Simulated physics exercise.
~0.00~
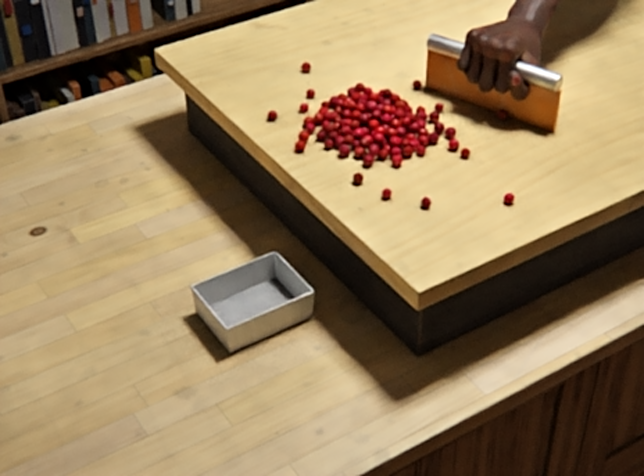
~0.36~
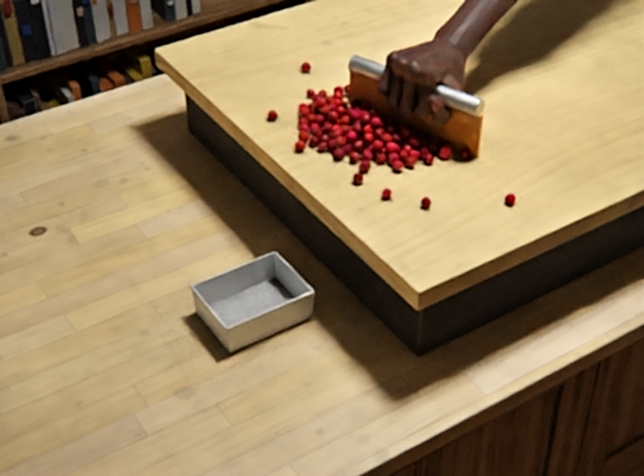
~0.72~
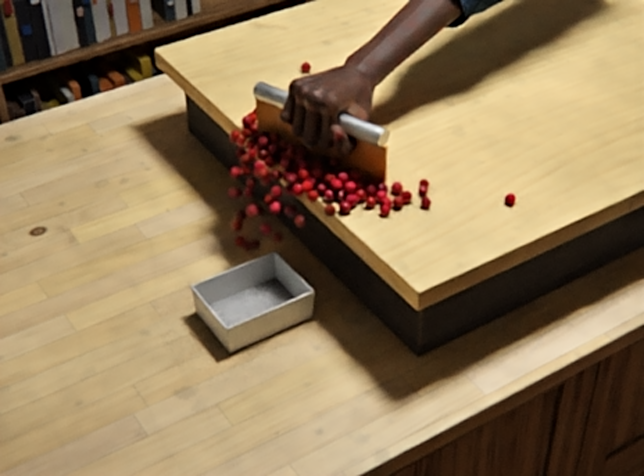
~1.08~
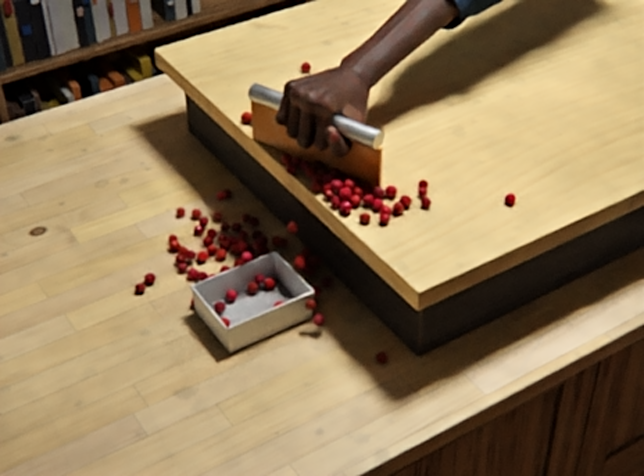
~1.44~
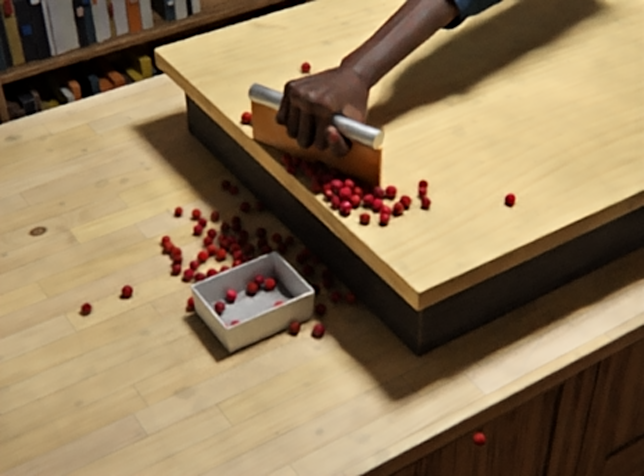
The clip shows a hand pushing a pile of cranberries leftward across a raised wooden board with a scraper, stopping at the edge; many spill over, a few landing in a white tin, most scattering around it, while a large cluster remains on the board.
